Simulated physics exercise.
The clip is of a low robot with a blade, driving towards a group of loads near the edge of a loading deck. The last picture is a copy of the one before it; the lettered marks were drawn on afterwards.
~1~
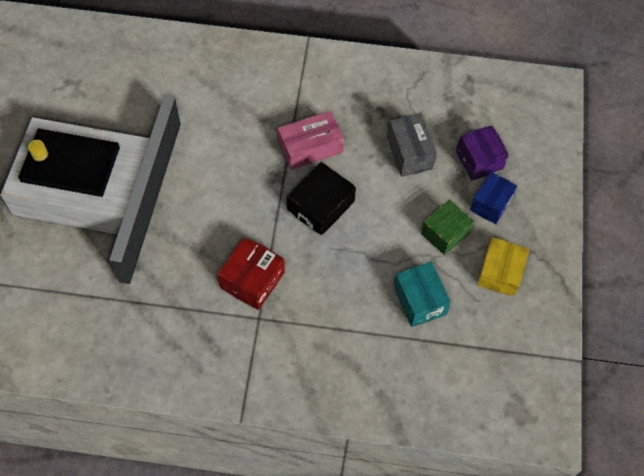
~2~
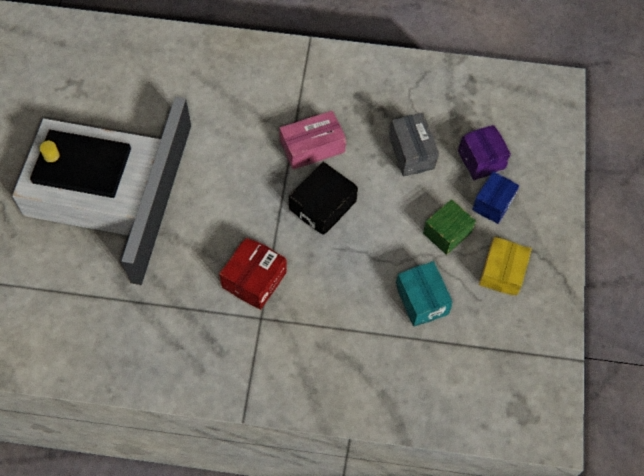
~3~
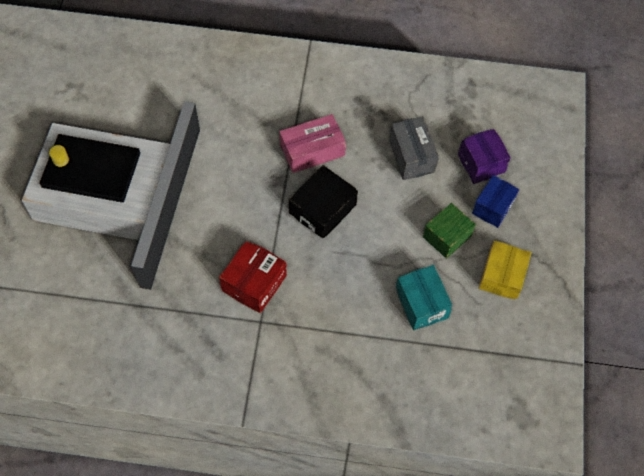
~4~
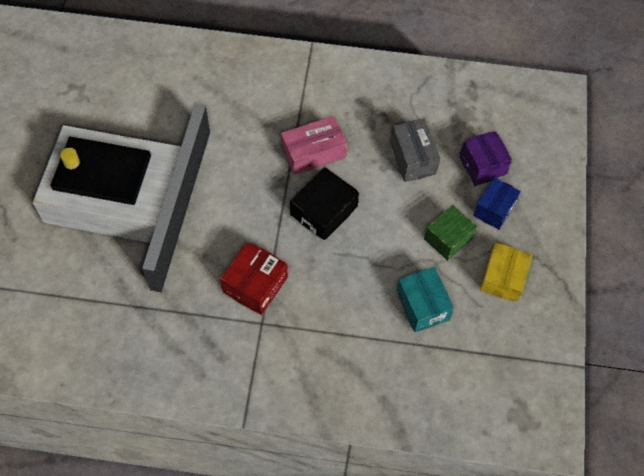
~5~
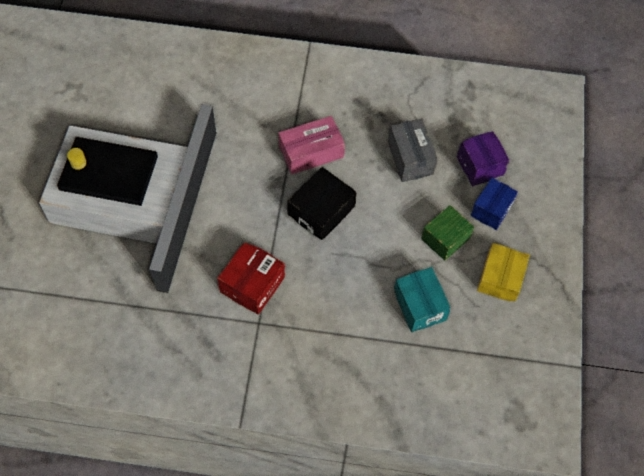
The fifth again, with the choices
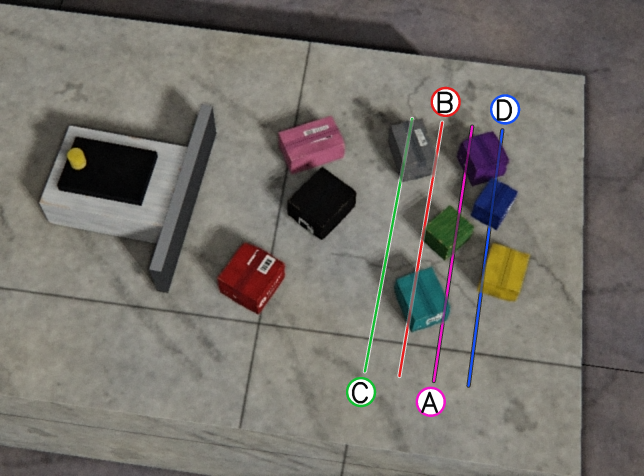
At first, a low white robot with a wide grey blade sits at the left of a pale marble-like deck, facing scattered coloured boxes. It then drives slowly to the right, closing some of the gap to the red, black and pink ones, while all the boxes stay where they are, untouched.
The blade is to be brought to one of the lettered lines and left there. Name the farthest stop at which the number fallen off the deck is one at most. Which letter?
D is the last line within the limit.
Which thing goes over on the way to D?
The purple parcel.
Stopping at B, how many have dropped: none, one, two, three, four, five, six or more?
By then, none.
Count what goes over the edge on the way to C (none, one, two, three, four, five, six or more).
The count is none.
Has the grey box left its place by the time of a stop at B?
By then, yes.
On the marked copy, A at (454, 244); B at (422, 240); C at (390, 236); D at (487, 249).
With D. Early on, robot (224, 185); red parcel (307, 281); pink box (349, 152).
Further on, robot (334, 200); purple parcel (533, 161); grey box (497, 159).
At the end, robot (419, 211); purple parcel over the edge; yellow box (575, 286); one fallen.
As for the rest, A is within the limit but short; B is within the limit but short; C is within the limit but short.
